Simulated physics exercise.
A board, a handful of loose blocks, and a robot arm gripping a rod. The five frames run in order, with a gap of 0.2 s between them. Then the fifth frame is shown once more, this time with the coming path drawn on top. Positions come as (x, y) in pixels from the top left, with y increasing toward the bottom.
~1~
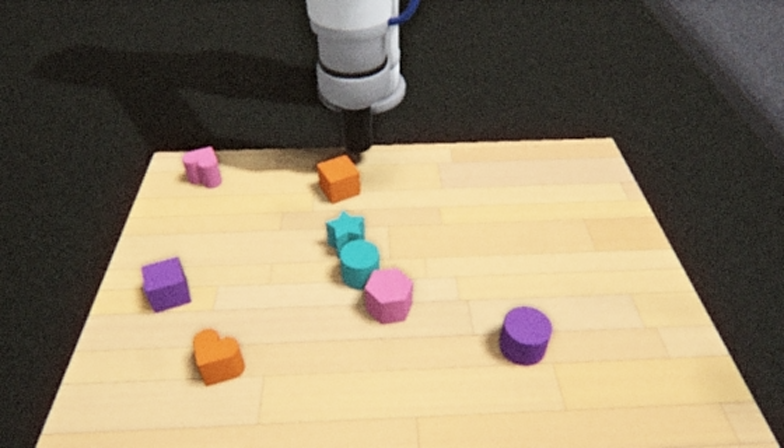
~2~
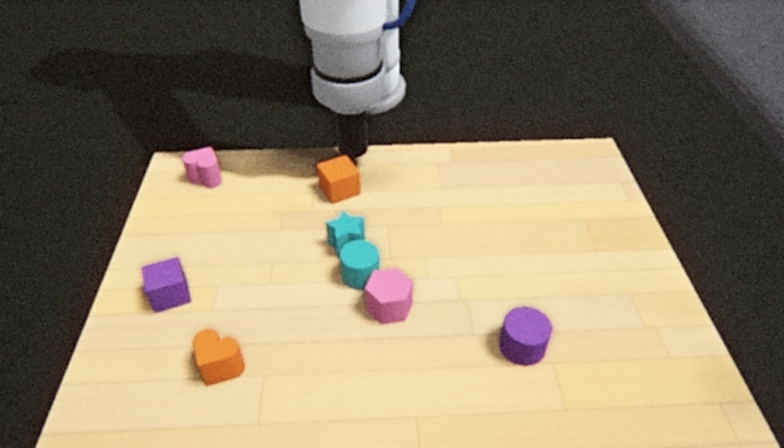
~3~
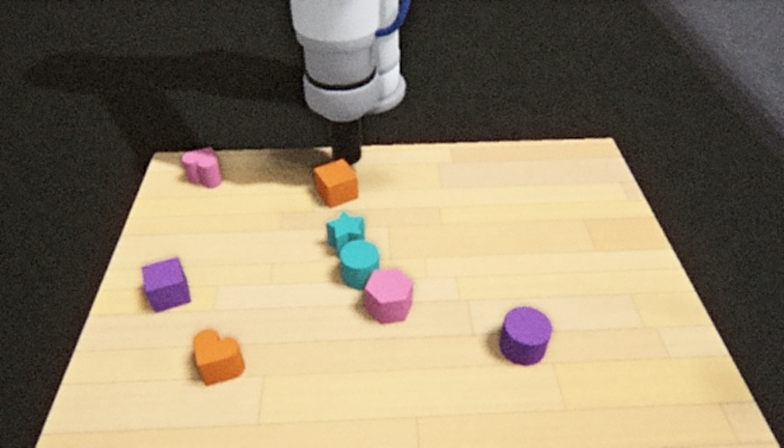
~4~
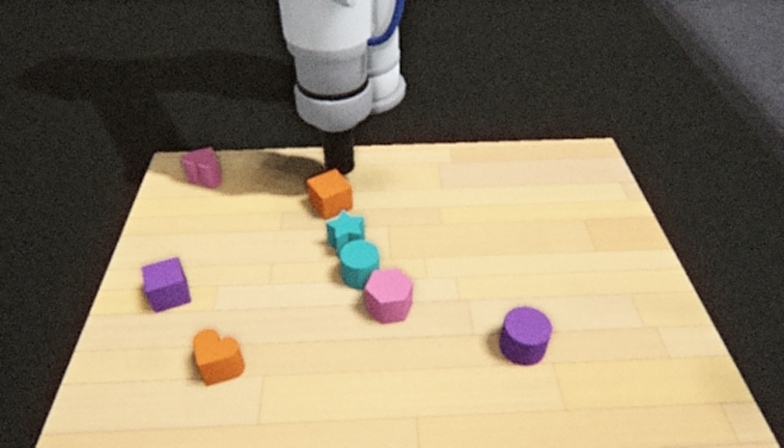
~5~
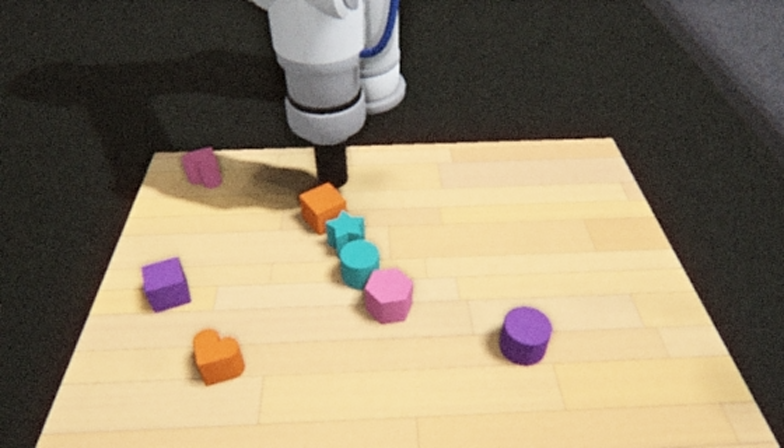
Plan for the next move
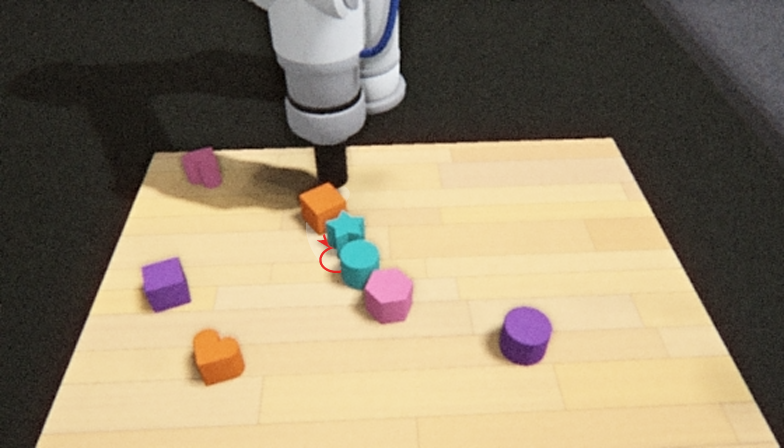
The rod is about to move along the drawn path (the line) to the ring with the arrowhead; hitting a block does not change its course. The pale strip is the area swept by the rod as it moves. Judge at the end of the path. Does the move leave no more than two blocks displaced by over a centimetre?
That would be a no.
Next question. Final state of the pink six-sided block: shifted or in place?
That one moves away.
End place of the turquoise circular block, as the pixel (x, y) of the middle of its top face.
For the centre of its top, I'd go with (378, 270).
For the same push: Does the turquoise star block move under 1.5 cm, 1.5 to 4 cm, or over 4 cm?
If I had to pick, the turquoise star block travels from 1.5 to 4 cm here.
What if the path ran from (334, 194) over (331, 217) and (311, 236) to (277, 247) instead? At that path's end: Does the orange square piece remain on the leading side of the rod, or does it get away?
Beside or behind.
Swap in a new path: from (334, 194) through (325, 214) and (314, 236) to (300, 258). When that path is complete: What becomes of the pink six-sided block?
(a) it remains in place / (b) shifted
I'll go with a - it remains in place.
Drawn move, from (334, 194) by way of (324, 215) and (325, 237) to (338, 259).
On the path given first. One third of the way, rod at (322, 201); orange square piece at (311, 217), turned 20° anticlockwise.
Two thirds of the way, rod at (323, 223); orange square piece at (300, 236), turned 25° anticlockwise; turquoise star block at (348, 226).
At the end, rod at (336, 244); orange square piece at (298, 245); turquoise star block at (367, 240), turned 30° anticlockwise; turquoise circular block at (378, 270); pink six-sided block at (400, 298), turned 15° anticlockwise.
